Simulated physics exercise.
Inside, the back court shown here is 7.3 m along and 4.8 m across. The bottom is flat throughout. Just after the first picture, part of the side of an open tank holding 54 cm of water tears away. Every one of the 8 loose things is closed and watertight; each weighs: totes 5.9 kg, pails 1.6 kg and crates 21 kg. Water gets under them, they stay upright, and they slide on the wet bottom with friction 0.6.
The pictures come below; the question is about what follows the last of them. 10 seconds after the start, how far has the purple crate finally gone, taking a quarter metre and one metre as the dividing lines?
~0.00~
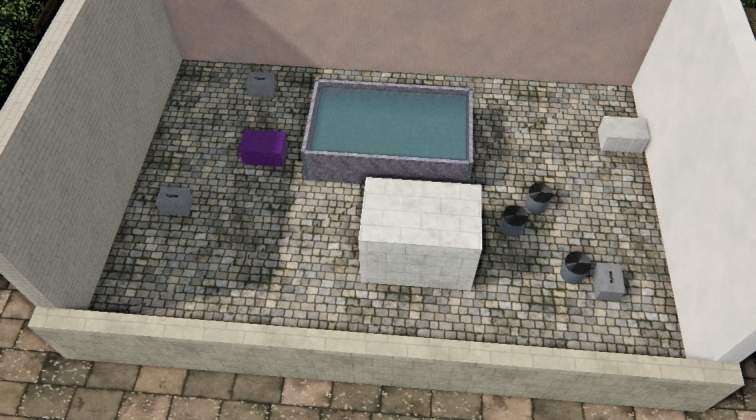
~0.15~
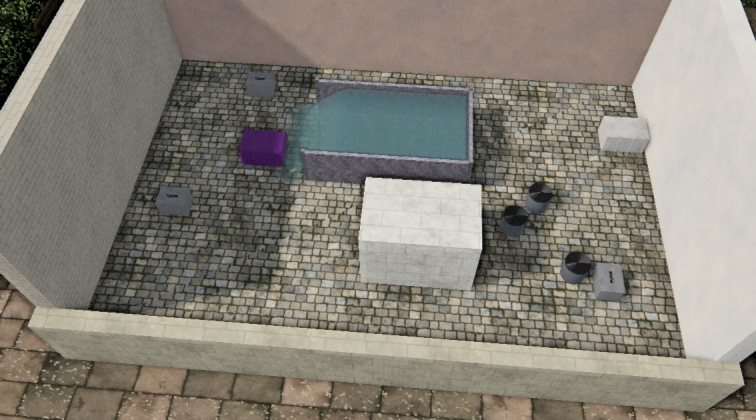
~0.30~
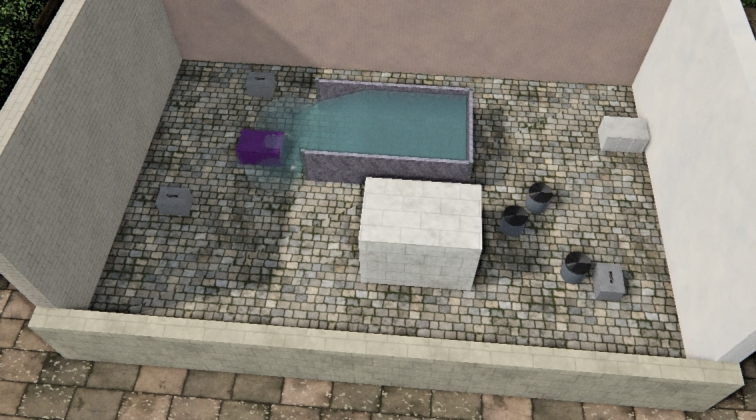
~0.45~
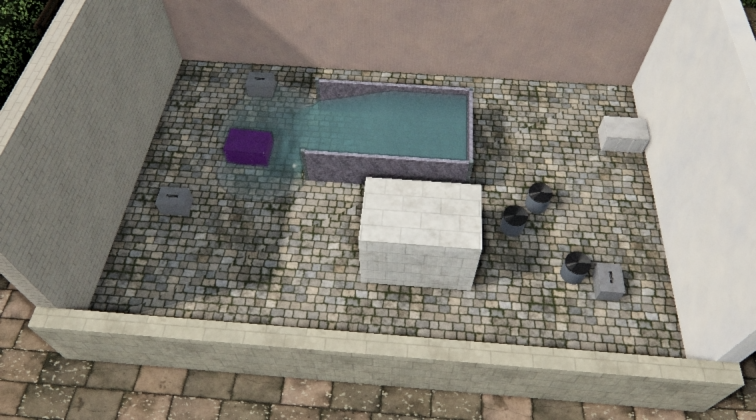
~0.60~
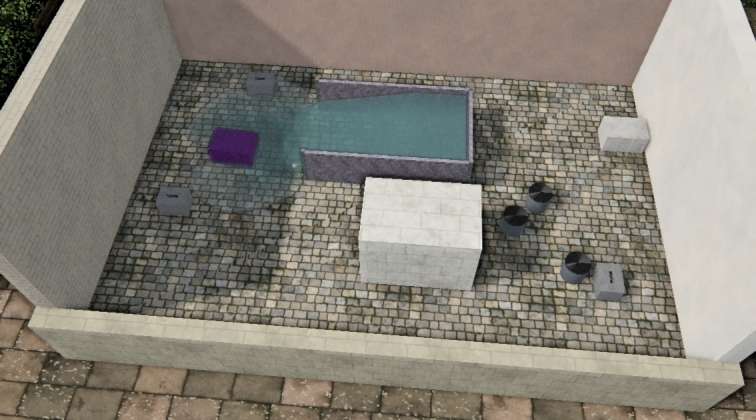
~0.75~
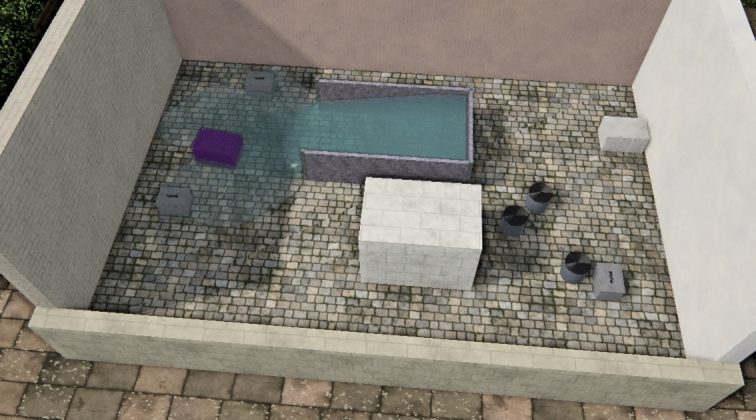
The purple crate has gone a long way.
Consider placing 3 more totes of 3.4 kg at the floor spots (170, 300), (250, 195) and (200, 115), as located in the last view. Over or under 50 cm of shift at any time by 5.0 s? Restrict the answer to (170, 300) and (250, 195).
Well, the first is higher and the second higher.
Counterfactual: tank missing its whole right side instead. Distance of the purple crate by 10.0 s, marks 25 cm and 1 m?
Well, the purple crate basically stays there then.
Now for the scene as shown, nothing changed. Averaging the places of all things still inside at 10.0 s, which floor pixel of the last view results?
Close to (540, 216).
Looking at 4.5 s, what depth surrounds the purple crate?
About 8 cm.
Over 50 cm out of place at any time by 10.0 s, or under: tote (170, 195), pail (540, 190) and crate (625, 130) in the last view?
Beyond the limit, then within the limit, then within the limit.
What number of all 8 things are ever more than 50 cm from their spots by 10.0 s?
Count: 5.
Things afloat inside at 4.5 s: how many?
The number is 1.
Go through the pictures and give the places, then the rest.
The first frame shows the purple crate at (262, 141) rests on the ground; 2.9 m2 under water; 0 of 8 have shifted.
The second frame shows the purple crate at (262, 141) rests on the ground; water covers 3.5 m2; 0 of 8 have shifted.
The third frame shows the purple crate at (260, 141) rests on the ground, 3 cm from its start; water covers 4.3 m2; 0 of 8 have shifted.
The fourth frame shows the purple crate at (247, 141), on the bottom, 21 cm from its start; water covers 5.3 m2; 1 of 8 have shifted.
The fifth frame shows the purple crate at (232, 141) rests on the ground, 43 cm from its start; water covers 6.4 m2; 1 of 8 have shifted.
The sixth frame shows the purple crate at (216, 142) rests on the ground, 65 cm from its start; 7.7 m2 under water; 1 of 8 have shifted.
After 2.0 s the purple crate is near (154, 166), 1.5 m from its start, afloat; 3 afloat.
After 4.5 s the purple crate is near (261, 278), 2.2 m from its start, aground; 1 afloat.
After 7.0 s the purple crate is near (334, 276), 2.4 m from its start, aground; 1 afloat.
After 10.0 s the purple crate is near (334, 276), 2.4 m from its start, aground; 3 afloat.
